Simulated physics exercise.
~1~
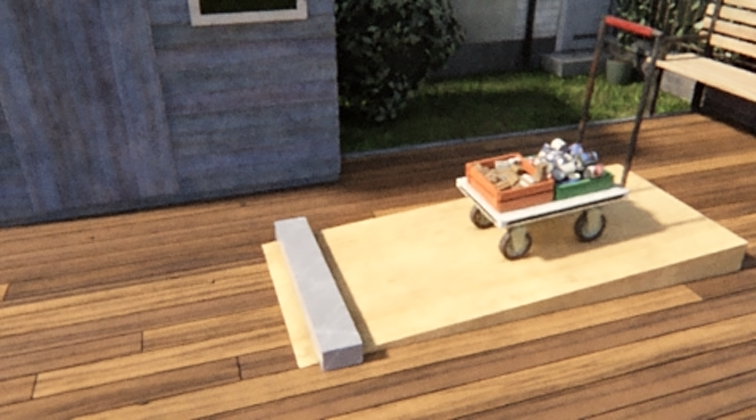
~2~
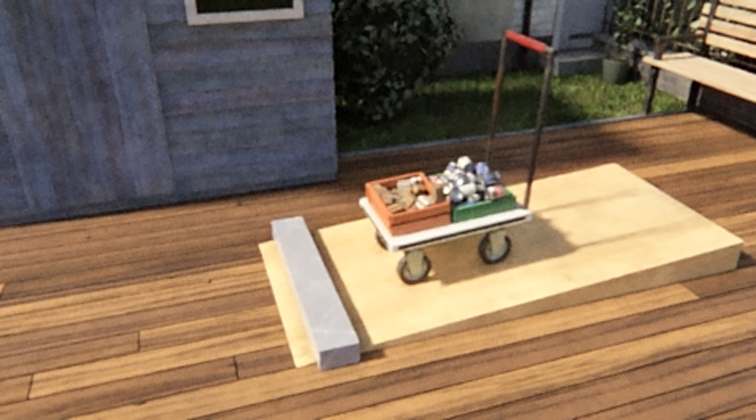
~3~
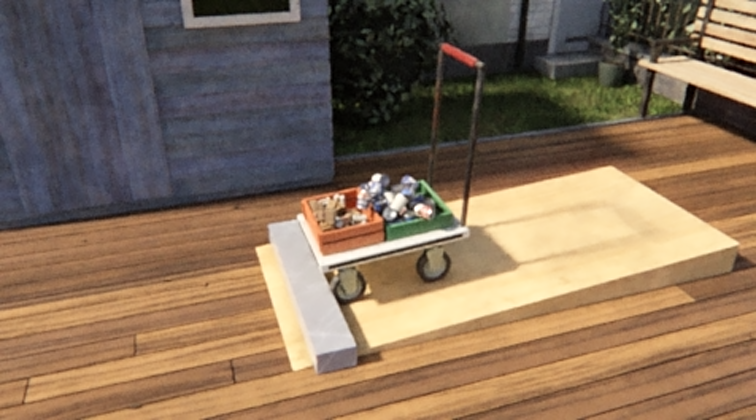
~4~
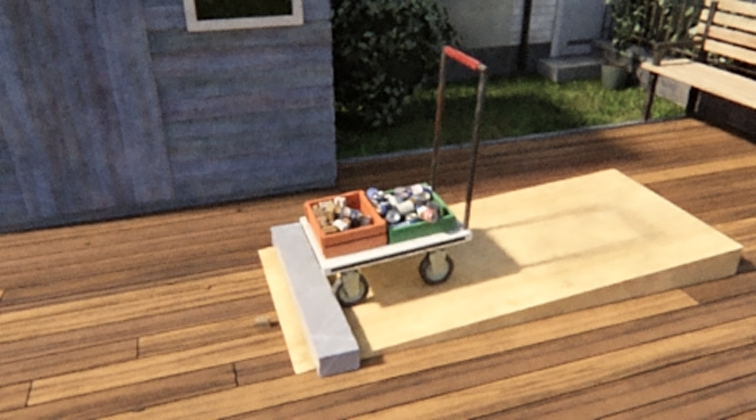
A flatbed trolley carrying two filled baskets rolls left down a ramp and stops at the kerb.
